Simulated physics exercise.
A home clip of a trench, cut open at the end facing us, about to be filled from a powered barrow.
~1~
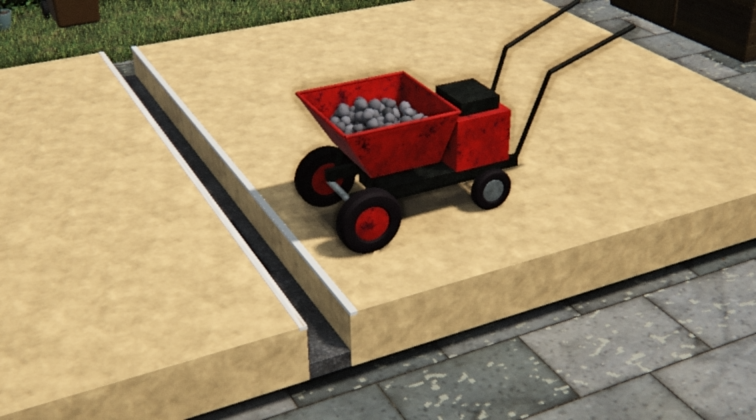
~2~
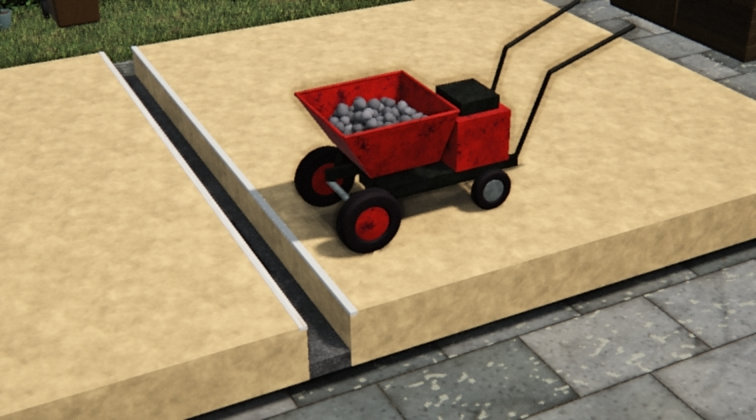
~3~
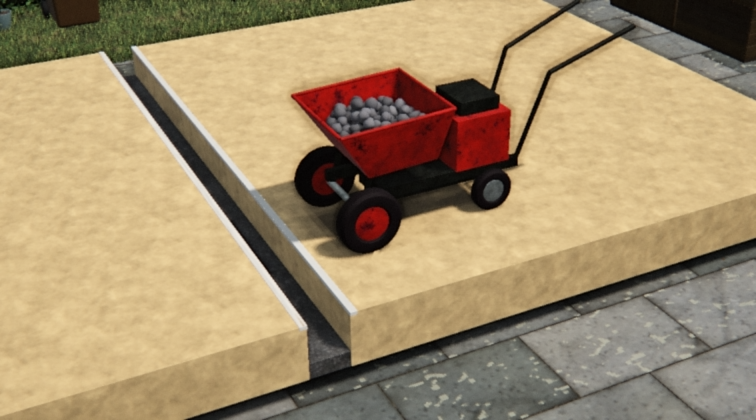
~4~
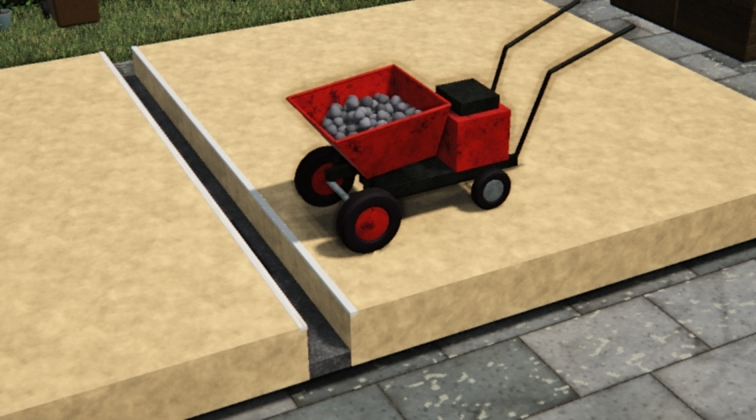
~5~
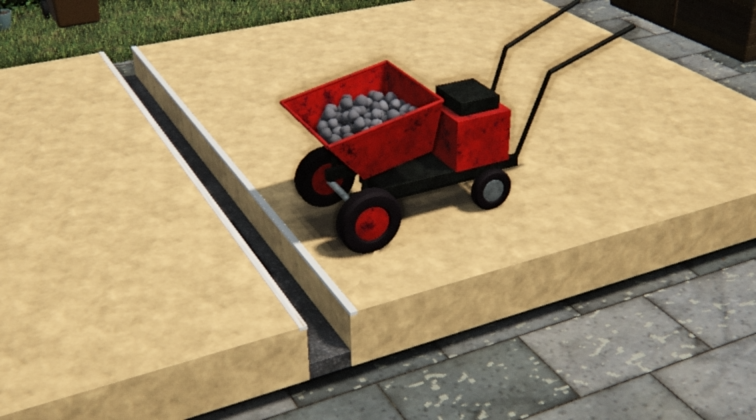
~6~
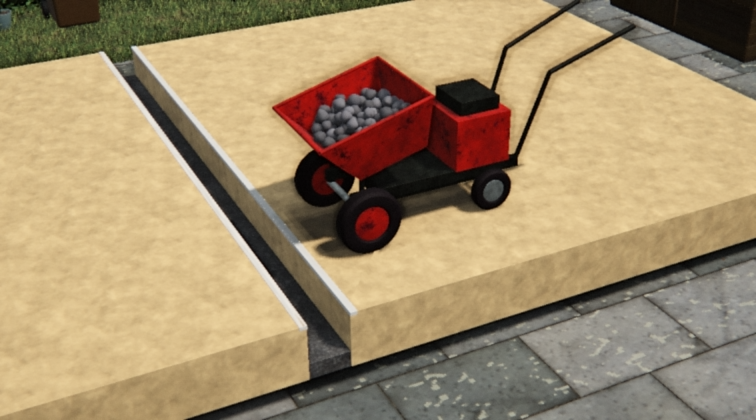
The clip opens on a red powered barrow loaded with rounded grey cobbles, standing beside a narrow trench between pale slabs. The barrow's wheels stay put while its skip, level at first, tilts slowly forward to the left, ending clearly tipped with the cobbles still inside.
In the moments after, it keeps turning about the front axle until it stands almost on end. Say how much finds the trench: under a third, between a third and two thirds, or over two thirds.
Between the edges lies under a third of the load.
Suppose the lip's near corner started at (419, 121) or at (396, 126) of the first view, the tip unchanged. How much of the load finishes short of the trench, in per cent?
Near 40 % and 0 %.
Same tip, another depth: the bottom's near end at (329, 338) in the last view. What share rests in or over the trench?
About 10 per cent.
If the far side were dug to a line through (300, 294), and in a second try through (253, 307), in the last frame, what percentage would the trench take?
About 0 and 80 per cent.
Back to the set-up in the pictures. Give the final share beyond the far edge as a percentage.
Close to 75 per cent.
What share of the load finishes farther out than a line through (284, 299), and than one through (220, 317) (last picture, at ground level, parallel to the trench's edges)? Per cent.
Near 70 % and 10 %.
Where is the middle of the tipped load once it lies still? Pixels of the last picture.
At about (221, 252).
Soon after the last picture, skip tipped steeply; all in the skip.
A little later, skip tipped right over; nearly all in the skip; a small part beyond it.
Later still, skip tipped right over; about a third in the skip; a stray few in or heaped over the trench; about two thirds beyond it.
By the end, skip tipped right over; a small part in the skip; a small part in or heaped over the trench; most beyond it.
